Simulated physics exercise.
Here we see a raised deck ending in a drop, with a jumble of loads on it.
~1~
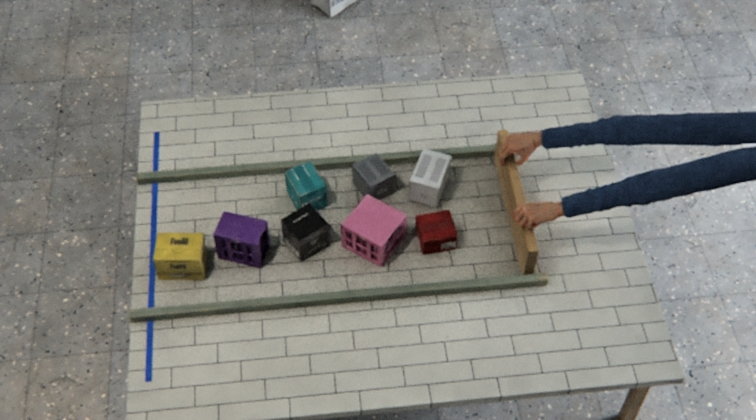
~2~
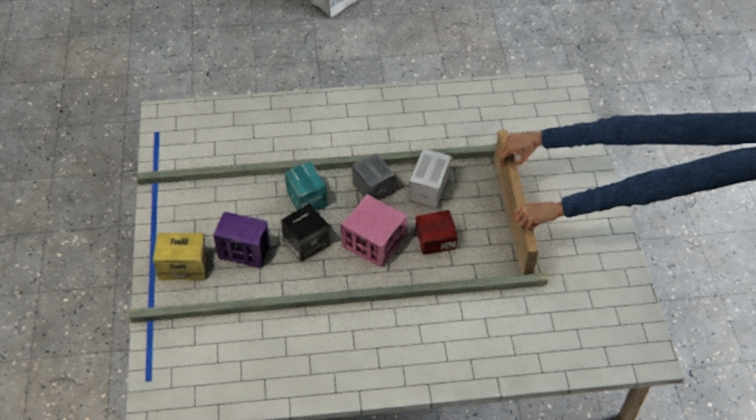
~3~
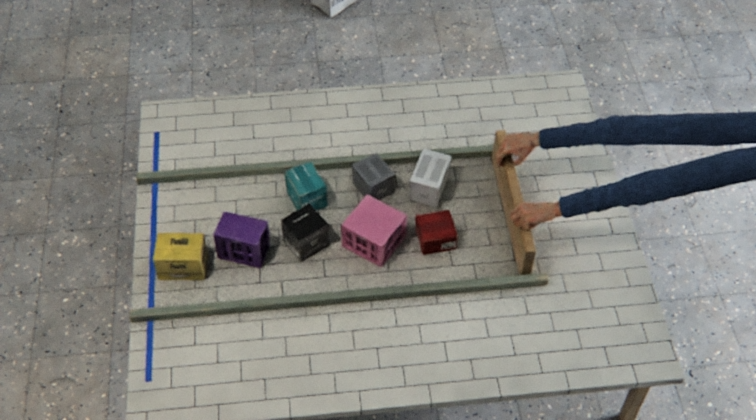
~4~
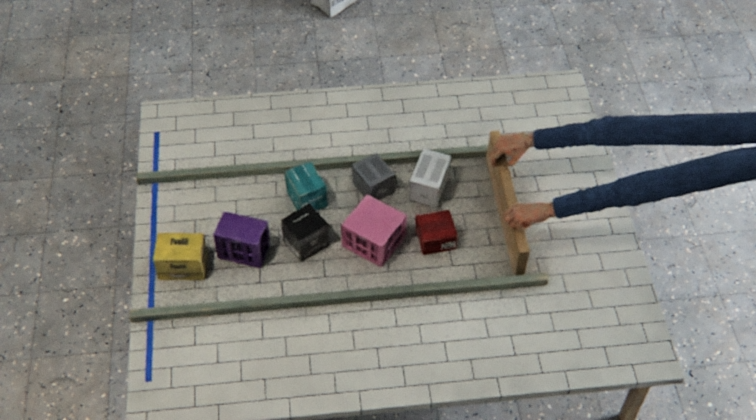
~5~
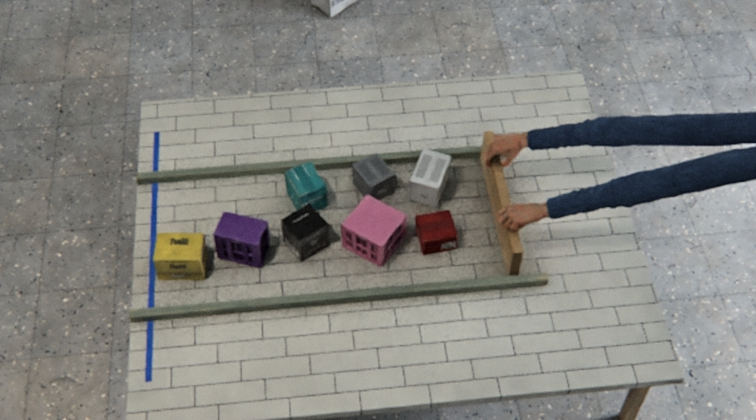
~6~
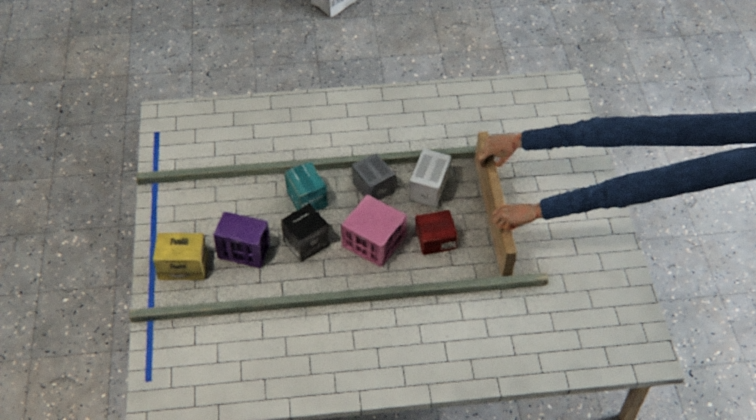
A person's two hands slid a wooden plank a short way left between two green rails on a table, toward a jumble of colored boxes that stayed still near a blue tape line.
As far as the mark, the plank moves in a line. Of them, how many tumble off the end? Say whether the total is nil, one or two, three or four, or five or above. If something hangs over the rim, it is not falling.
The total is five or above.
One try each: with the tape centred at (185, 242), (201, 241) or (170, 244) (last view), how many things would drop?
4, 3, 6.
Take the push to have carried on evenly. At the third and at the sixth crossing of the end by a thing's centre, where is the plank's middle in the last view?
(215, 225), then (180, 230).
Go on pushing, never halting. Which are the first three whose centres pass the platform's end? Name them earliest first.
It goes the yellow box, after that the purple crate, and finally the turquoise parcel.
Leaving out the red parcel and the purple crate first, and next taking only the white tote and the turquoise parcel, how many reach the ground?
Count: 5 (first case); 4 (second).
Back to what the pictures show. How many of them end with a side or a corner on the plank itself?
I count 2 of them.
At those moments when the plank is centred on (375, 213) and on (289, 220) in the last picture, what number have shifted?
Tally: First 6; then 8.
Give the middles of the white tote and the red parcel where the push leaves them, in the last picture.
The white tote at (137, 206), the red parcel at (133, 257).
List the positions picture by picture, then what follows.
The first frame shows yellow box (181, 256); purple crate (242, 240); black box (305, 233); plank (515, 201); tape (153, 245).
The second frame shows purple crate (242, 240); white tote (430, 179).
The third frame shows black box (305, 233); pink crate (374, 231).
The fourth frame shows yellow box (181, 257); red parcel (436, 232).
The fifth frame shows purple crate (242, 240); turquoise parcel (306, 189).
The sixth frame shows yellow box (181, 257); purple crate (242, 240); black box (305, 233); plank (494, 203); tape (153, 245).
Soon after, none off yet; yellow box at rest near (181, 257); purple crate at rest near (242, 240); black box moved about its own width near (261, 217).
At rest, the number that fall off is five or more; fallen, grey tote, pink crate, turquoise parcel, black box, purple crate and yellow box.
